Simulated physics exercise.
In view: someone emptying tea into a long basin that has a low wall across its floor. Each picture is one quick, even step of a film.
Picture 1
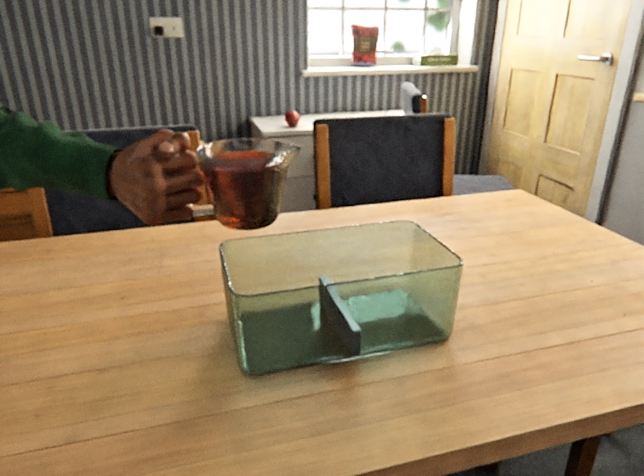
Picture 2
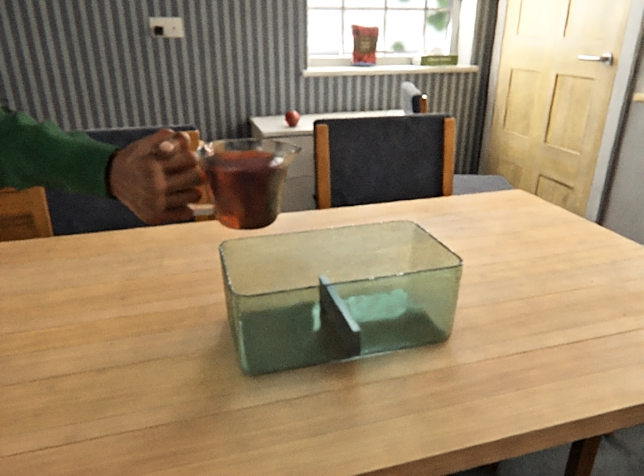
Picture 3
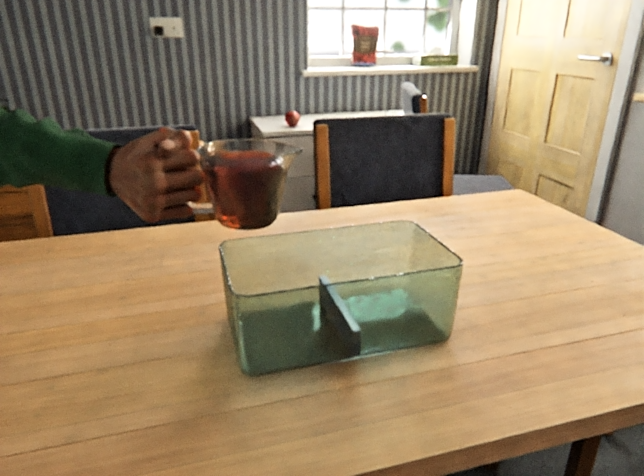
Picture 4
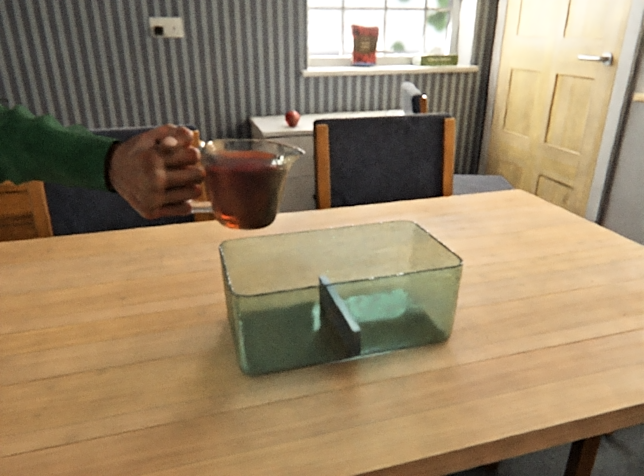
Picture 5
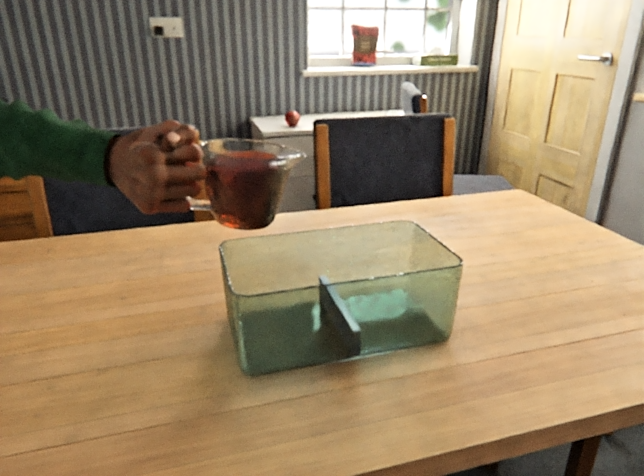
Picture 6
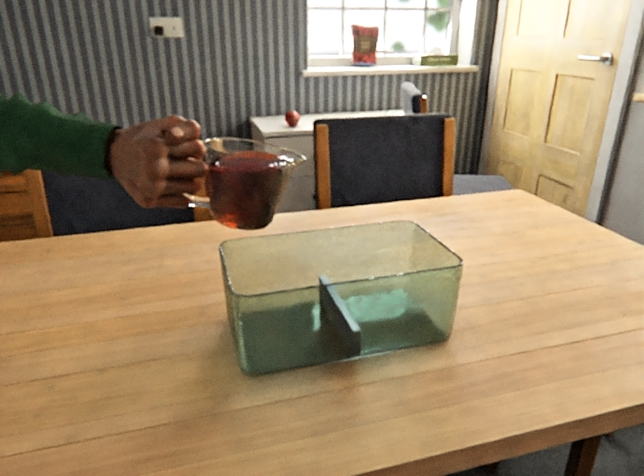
A hand in a green sleeve held a clear jug of reddish-brown tea above the left side of a divided glass basin on a wooden table, then slowly tilted it slightly to the right.
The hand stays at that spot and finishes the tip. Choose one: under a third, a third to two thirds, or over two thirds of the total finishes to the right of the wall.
A third to two thirds finishes to the right of the wall.
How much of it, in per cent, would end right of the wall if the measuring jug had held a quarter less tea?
I'd reckon close to 25 %.
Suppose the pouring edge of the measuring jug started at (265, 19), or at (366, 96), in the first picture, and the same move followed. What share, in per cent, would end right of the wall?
Roughly 30 % the first time and roughly 90 % the second.
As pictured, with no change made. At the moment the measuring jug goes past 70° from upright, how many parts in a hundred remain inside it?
Around 60 in a hundred has not poured out yet.
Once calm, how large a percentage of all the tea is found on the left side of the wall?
Something like 55 per cent, roughly.
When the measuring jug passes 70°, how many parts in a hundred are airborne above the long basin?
I'd reckon some 20 per cent.
A moment on, the measuring jug is tipped part way and 62 per cent is still to pour, 3 is left of the wall and 14 right of it.
Next, the measuring jug is tipped right over and 6 per cent is still to pour, 43 is left of the wall and 45 right of it.
Then the measuring jug is tipped right over and 0 per cent is still to pour, 54 is left of the wall and 46 right of it.
Later the measuring jug is tipped right over and 0 per cent is still to pour, 54 is left of the wall and 46 right of it.
In the end 54 per cent lies left of the wall, 46 right of it and 1 outside.
